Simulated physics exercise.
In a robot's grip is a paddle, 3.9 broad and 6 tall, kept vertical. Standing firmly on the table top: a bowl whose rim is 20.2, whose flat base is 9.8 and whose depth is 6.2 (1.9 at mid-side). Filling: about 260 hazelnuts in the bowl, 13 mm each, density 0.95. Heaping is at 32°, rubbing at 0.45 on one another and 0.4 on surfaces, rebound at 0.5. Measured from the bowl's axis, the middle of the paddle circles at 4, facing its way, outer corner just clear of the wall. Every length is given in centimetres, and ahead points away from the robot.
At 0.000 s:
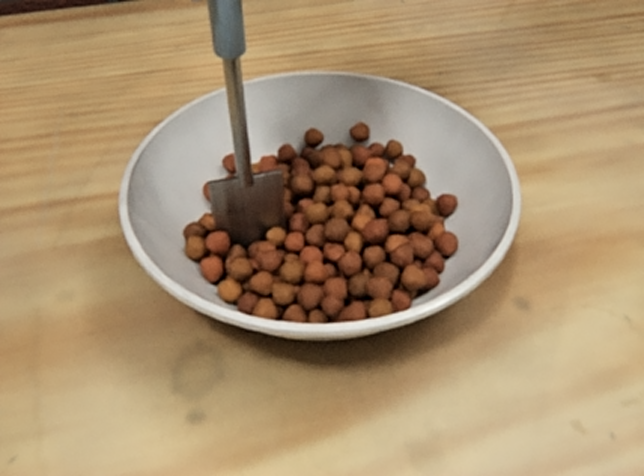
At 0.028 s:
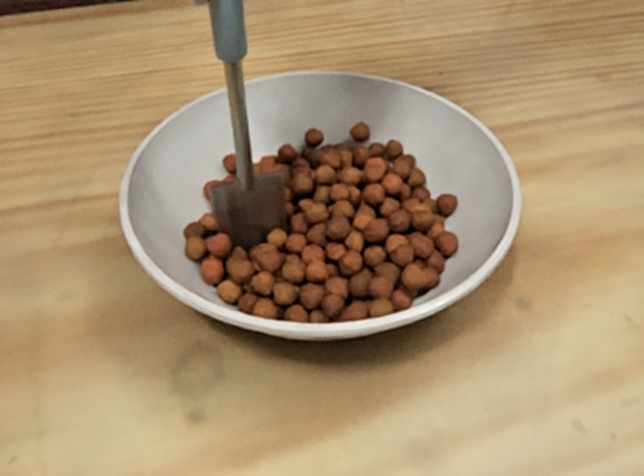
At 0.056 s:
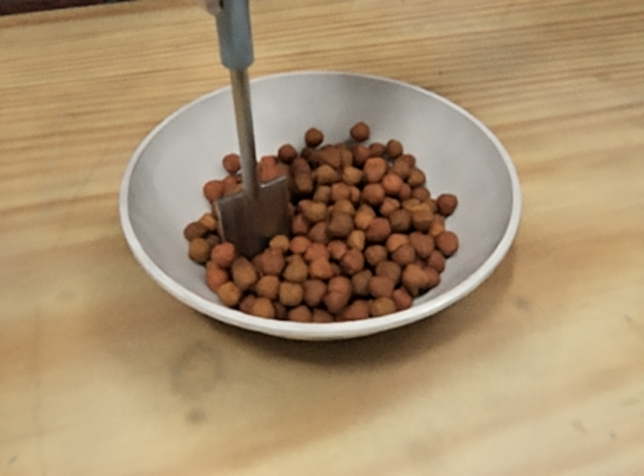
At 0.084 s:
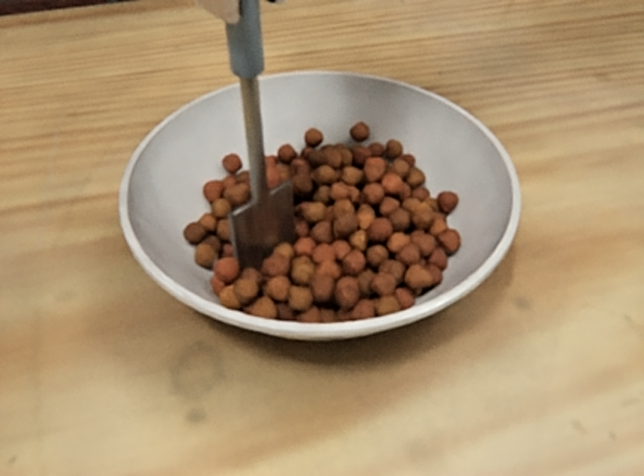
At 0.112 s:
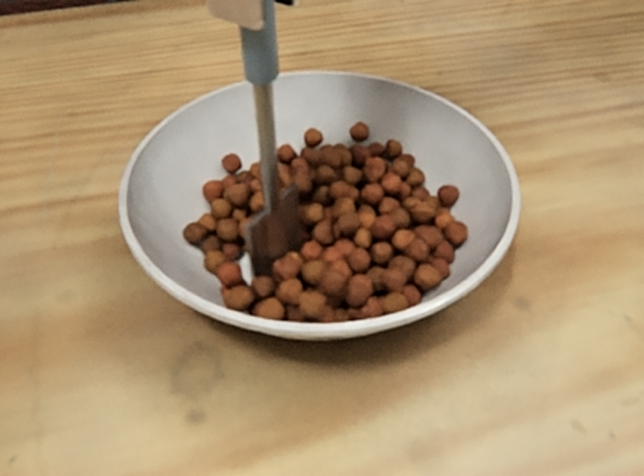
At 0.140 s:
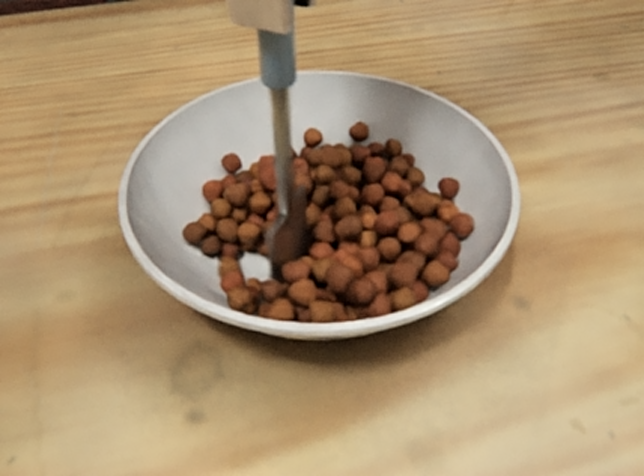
A flat metal paddle, held upright in a white bowl of round brown nuts, pushed from the left side toward the front middle, turning edge-on and nudging the nuts to the right.
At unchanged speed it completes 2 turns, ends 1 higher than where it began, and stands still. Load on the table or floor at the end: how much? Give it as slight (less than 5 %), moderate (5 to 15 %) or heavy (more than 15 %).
It is slight.
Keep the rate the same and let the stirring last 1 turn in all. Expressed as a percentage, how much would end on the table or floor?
Roughly 0 per cent.
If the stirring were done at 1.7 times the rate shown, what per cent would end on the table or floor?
It would come to around 10 percent.
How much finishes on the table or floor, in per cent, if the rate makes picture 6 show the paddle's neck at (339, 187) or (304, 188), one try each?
About 10 % for one try and about 5 % for the other, in order.
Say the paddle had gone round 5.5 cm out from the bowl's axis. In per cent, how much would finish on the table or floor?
That would give close to 10 per cent.
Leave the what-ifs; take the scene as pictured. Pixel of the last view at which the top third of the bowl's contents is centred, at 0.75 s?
Around pixel (216, 200).
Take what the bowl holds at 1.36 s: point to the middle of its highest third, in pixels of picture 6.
In the last picture it sits around (353, 155).
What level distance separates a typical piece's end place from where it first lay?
Something near 9 cm, measured level.
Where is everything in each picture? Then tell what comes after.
The first frame shows paddle neck at (242, 153), 0° round; upper third of the load around (335, 214), from x 195 to 445, top at y 135; 265 in the bowl.
The second frame shows paddle neck at (244, 156), 4° round; upper third of the load around (336, 214), from x 195 to 445, top at y 135.
The third frame shows paddle neck at (249, 165), 16° round; upper third of the load around (338, 215), from x 195 to 445, top at y 135.
The fourth frame shows paddle neck at (258, 173), 28° round; upper third of the load around (331, 221), from x 195 to 450, top at y 135.
The fifth frame shows paddle neck at (270, 180), 40° round; upper third of the load around (341, 234), from x 195 to 455, top at y 135.
The sixth frame shows paddle neck at (285, 185), 52° round; upper third of the load around (349, 231), from x 195 to 460, top at y 135; 265 in the bowl.
By 0.75 s, 316° round, highest piece 7 above the table; 260 in the bowl, 5 on the table or floor.
By 1.36 s, 219° round, highest piece 7 above the table; 258 in the bowl, 6 on the table or floor, 1 in flight or on the tool.
By 1.87 s, 0° round, highest piece 6 above the table; 258 in the bowl, 7 on the table or floor.
By 2.57 s, 0° round, highest piece 6 above the table; 258 in the bowl, 7 on the table or floor.
Final count, 258 in the bowl, 7 on the table or floor. That is 3 % on the table or floor.
